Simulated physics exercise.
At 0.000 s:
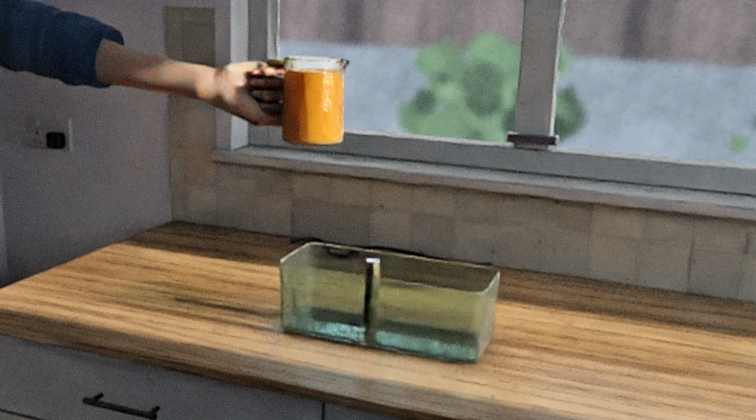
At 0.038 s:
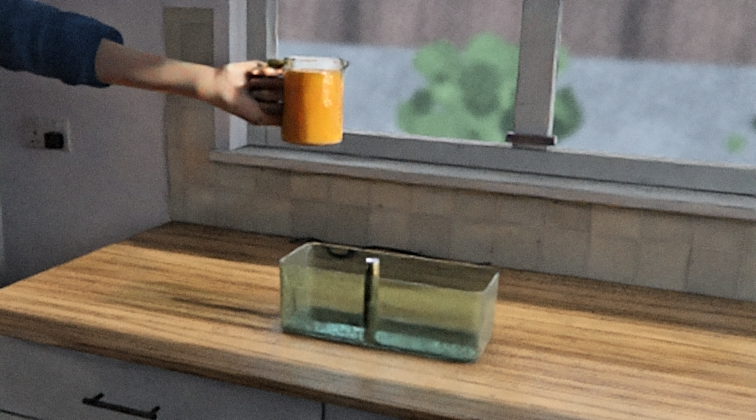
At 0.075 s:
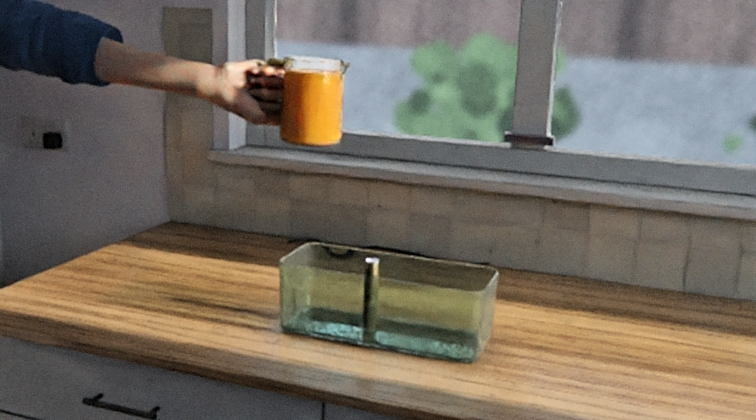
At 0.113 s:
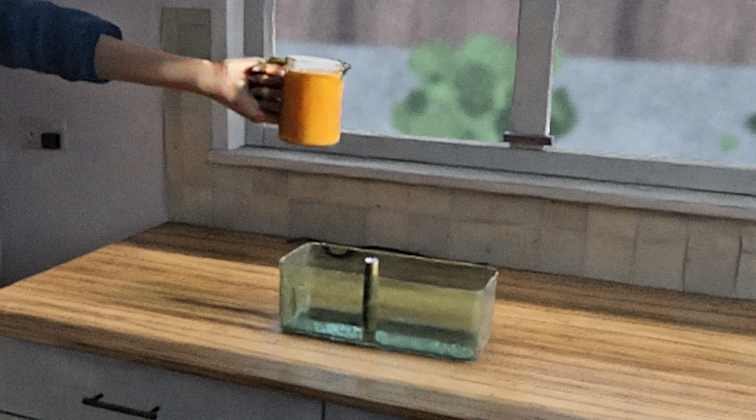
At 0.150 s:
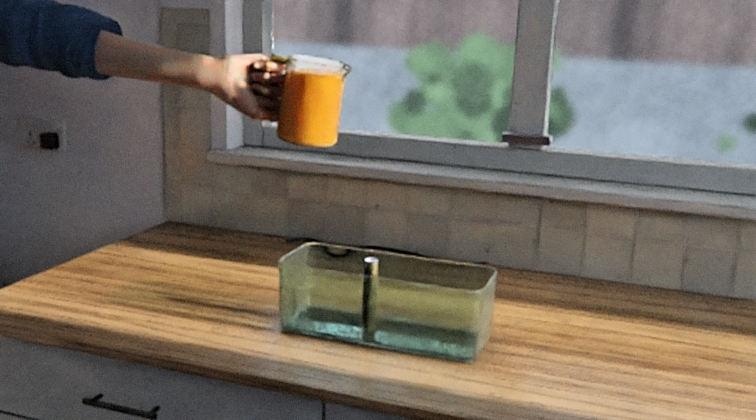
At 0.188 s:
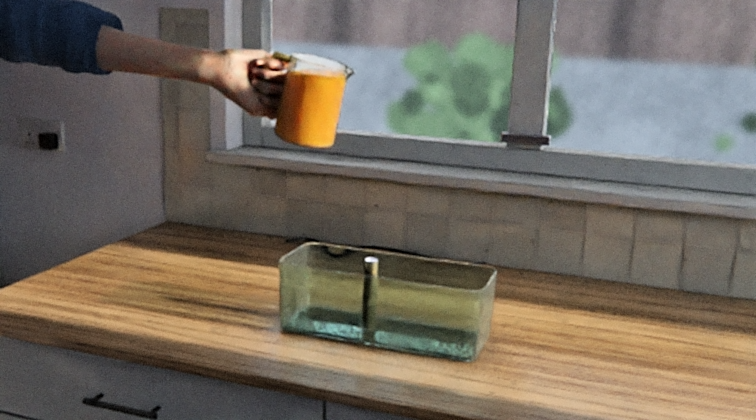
The video shows a hand holding a glass jug of orange juice above and behind an oblong greenish glass basin on a wooden counter, first nearly still, then slowly tilting the jug slightly to the right.
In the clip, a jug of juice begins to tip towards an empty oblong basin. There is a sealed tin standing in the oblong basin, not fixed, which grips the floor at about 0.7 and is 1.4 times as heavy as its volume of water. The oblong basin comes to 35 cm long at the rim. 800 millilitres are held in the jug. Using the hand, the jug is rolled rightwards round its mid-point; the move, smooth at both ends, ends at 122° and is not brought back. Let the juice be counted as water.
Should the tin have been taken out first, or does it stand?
It does not keel over.
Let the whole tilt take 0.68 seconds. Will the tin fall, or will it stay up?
Then the tin does not tip.
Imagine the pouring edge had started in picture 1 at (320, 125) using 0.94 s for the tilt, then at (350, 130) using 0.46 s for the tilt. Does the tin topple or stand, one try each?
Trial 1 - tin tips; trial 2 - tin tips.
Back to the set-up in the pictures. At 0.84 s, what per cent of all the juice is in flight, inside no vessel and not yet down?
Around 40 per cent of the liquid is in flight.
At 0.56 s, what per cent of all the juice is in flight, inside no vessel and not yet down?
At that moment, about 20 percent.
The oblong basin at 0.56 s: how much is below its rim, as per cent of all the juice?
Roughly 0 per cent.
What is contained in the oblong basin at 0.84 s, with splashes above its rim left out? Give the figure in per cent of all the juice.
About 40 per cent.
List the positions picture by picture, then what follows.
In the first picture, tilt 0°; pouring edge (350, 62); surface from (290, 70) to (342, 73); the oblong basin's rim runs from (294, 253) to (493, 283); the tin's top is at (373, 264).
In the second picture, tilt 0°; pouring edge (350, 63); surface from (290, 70) to (341, 74).
In the third picture, tilt 2°; pouring edge (350, 64); surface from (290, 70) to (342, 74).
In the fourth picture, tilt 4°; pouring edge (351, 66); surface from (291, 70) to (342, 75).
In the fifth picture, tilt 8°; pouring edge (352, 69); surface from (291, 70) to (344, 76).
In the sixth picture, tilt 12°; pouring edge (354, 72); surface from (292, 74) to (346, 77).
By 0.56 s the tilt is 80° and 80 per cent is still to pour; the tin stands where it began.
By 0.84 s the tilt is 119° and 20 per cent is still to pour; the tin stands where it began.
By 1.13 s the tilt is 122° and 0 per cent is still to pour; the tin stands where it began.
By 1.44 s the tilt is 122° and 0 per cent is still to pour; the tin stands where it began.
At rest the tin stands where it began.
